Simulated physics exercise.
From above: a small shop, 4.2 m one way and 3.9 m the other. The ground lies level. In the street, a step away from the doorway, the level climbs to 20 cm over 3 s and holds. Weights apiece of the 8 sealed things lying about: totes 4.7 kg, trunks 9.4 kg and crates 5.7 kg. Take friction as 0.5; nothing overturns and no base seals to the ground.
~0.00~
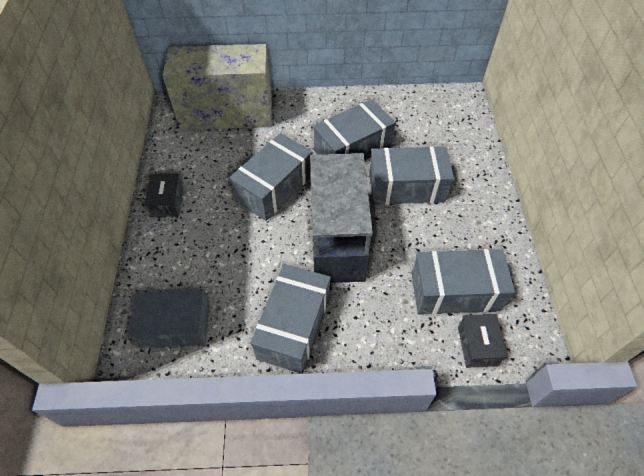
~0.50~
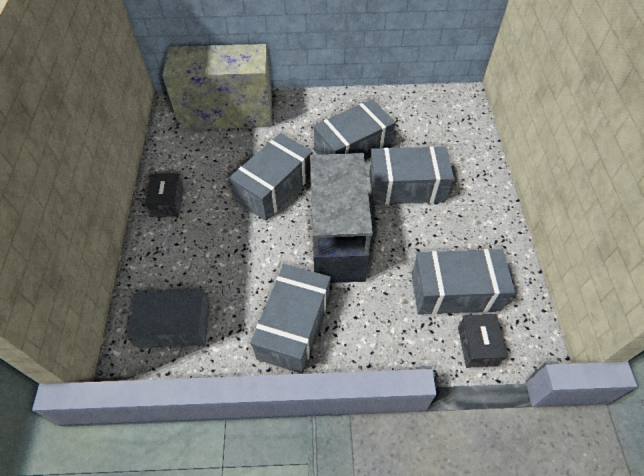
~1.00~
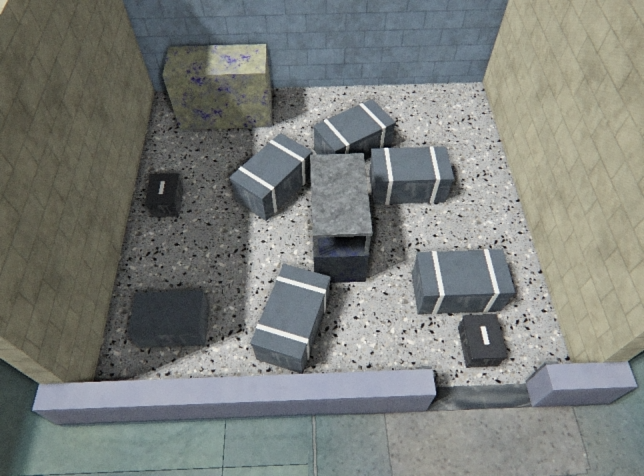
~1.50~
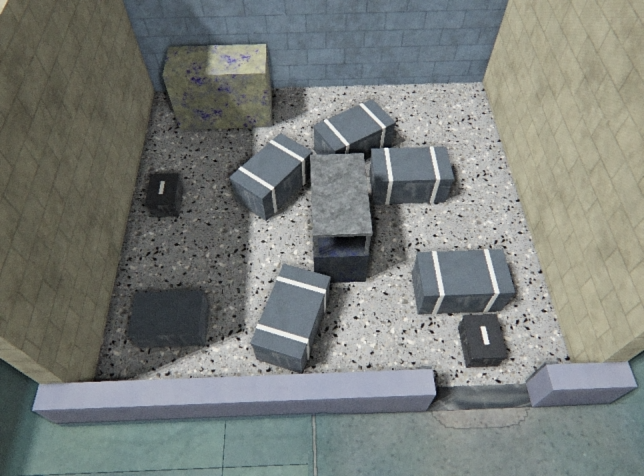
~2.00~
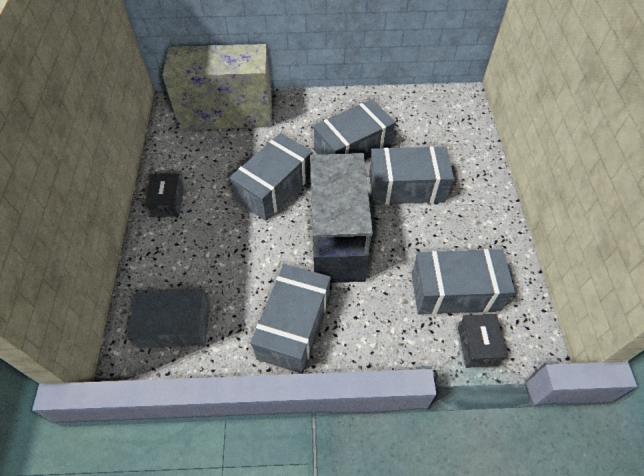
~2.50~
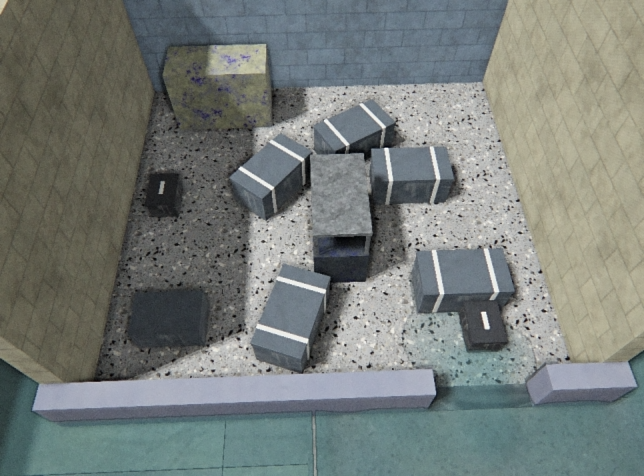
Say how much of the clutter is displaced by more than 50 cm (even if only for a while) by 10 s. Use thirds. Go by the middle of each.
That comes to one to two thirds.
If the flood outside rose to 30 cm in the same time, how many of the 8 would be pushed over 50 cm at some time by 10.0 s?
In that case 7 of them.
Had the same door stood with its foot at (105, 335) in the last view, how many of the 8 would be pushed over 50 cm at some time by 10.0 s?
Then 7.
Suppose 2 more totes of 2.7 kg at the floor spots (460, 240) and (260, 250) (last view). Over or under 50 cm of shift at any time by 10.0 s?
In that order: Over, less.
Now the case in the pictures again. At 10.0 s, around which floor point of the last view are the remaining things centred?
Near (294, 195).
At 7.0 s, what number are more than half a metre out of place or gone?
By then 4.
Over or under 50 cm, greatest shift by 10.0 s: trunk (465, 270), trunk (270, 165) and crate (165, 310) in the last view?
In that order: More, past it, less.
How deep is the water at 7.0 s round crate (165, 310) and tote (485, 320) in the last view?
About 0 and 13 cm.
After 3.5 s 1 of 8 are over 50 cm from their spots; 1 afloat.
After 4.5 s 2 of 8 are over 50 cm from their spots; 2 afloat.
After 7.0 s 4 of 8 are over 50 cm from their spots; 4 afloat.
After 10.0 s 5 of 8 are over 50 cm from their spots, and 5 have been at some point; 6 afloat.
